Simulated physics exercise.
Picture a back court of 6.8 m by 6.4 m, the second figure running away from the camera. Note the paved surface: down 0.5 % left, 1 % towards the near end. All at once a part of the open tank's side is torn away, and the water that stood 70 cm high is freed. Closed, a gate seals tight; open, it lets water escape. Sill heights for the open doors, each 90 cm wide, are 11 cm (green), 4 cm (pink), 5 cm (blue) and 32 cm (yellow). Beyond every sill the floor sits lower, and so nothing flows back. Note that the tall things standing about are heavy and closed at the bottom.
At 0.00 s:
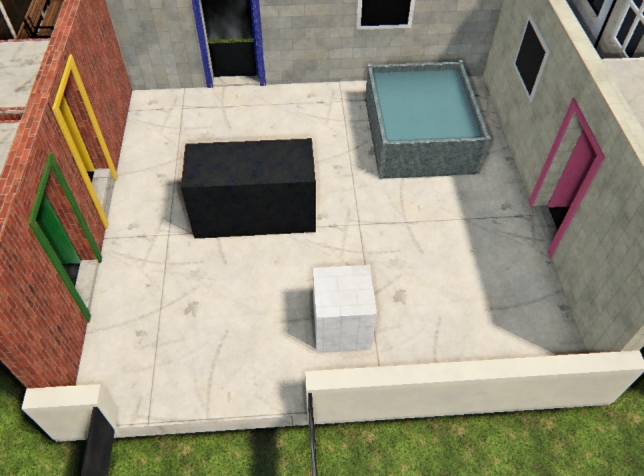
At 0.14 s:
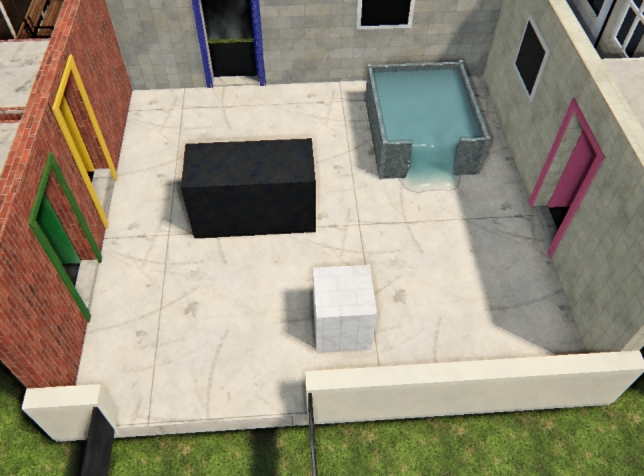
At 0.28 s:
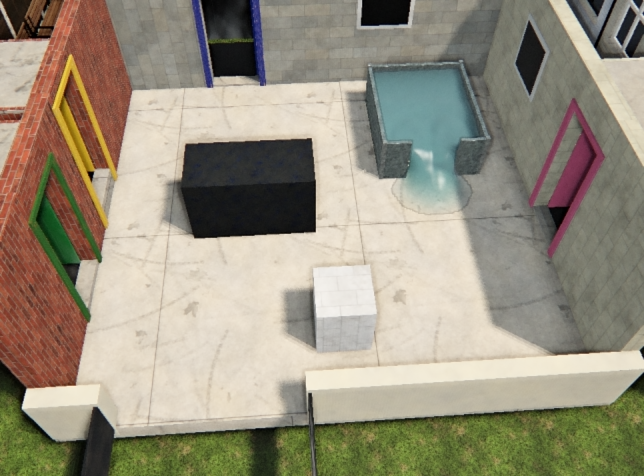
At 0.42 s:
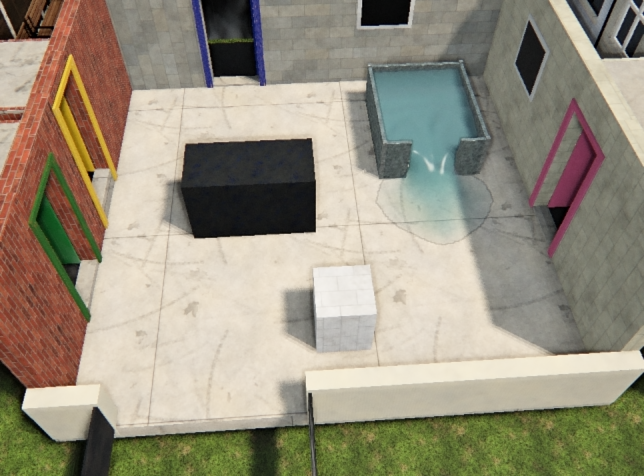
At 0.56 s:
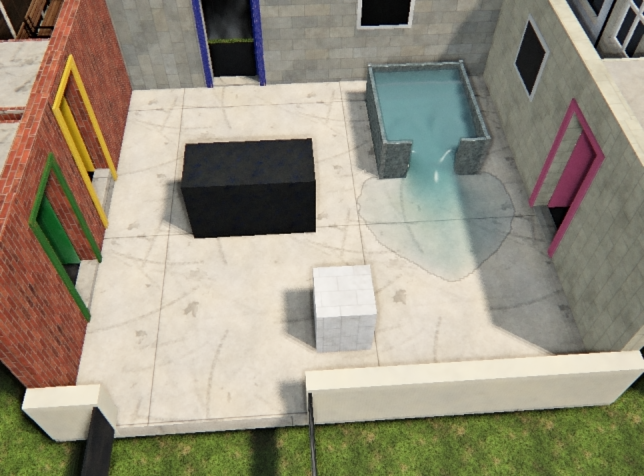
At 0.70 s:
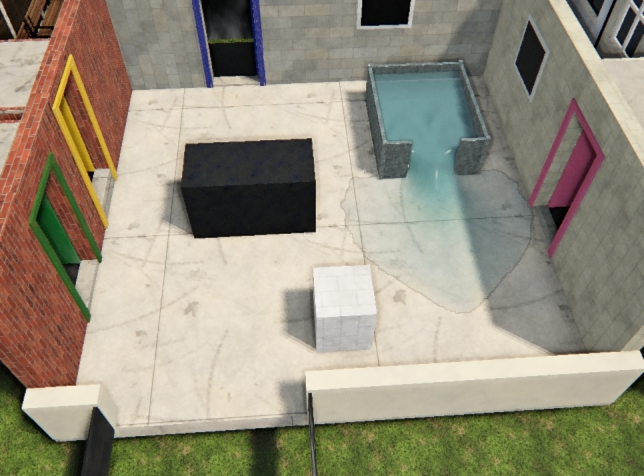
Water poured through a gap that suddenly opened in the front of a stone tank in a walled courtyard, then spread forward and sideways across the pale paving in a widening, shallow puddle.
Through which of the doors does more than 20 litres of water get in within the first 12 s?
The green door does not let in more than 20 litres; the pink door lets in more than 20 litres; the blue door does not let in more than 20 litres; the yellow door does not let in more than 20 litres.
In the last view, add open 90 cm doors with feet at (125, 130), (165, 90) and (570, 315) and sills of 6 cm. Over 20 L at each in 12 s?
Check each in turn: The first fails, the second fails, the third succeeds.
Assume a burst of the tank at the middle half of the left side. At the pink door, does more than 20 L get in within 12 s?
Relative to that limit, pink ends up on the low side.
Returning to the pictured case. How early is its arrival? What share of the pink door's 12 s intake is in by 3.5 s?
Around 50 percent.
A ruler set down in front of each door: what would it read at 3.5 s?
In centimetres - green: 1, pink: 6, blue: 0, yellow: 0.
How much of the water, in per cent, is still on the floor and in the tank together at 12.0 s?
80 %.
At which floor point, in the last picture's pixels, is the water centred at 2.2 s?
Near (427, 204).
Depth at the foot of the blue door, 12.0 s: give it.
The depth comes to around 2.5 centimetres.
After 1.4 s water covers 30 % of the floor and is deepest (34 cm) near (427, 183); green door not reached, pink door 8 cm at the sill, 4 L in, blue door not reached, yellow door not reached.
After 2.2 s water covers 35 % of the floor and is deepest (35 cm) near (575, 353); green door not reached, pink door 7 cm at the sill, 25 L in, blue door not reached, yellow door not reached.
After 3.5 s water covers 50 % of the floor and is deepest (20 cm) near (427, 183); green door not reached, pink door 6 cm at the sill, 40 L in, blue door not reached, yellow door not reached.
After 7.0 s water covers 60 % of the floor and is deepest (14 cm) near (584, 378); green door 10 cm at the sill, 0 L in, pink door 7 cm at the sill, 59 L in, blue door not reached, yellow door 4 cm at the sill, 0 L in.
After 12.0 s water covers 90 % of the floor and is deepest (10 cm) near (72, 412); green door 8 cm at the sill, 0 L in, pink door 5 cm at the sill, 78 L in, blue door 2 cm at the sill, 0 L in, yellow door 4 cm at the sill, 0 L in.
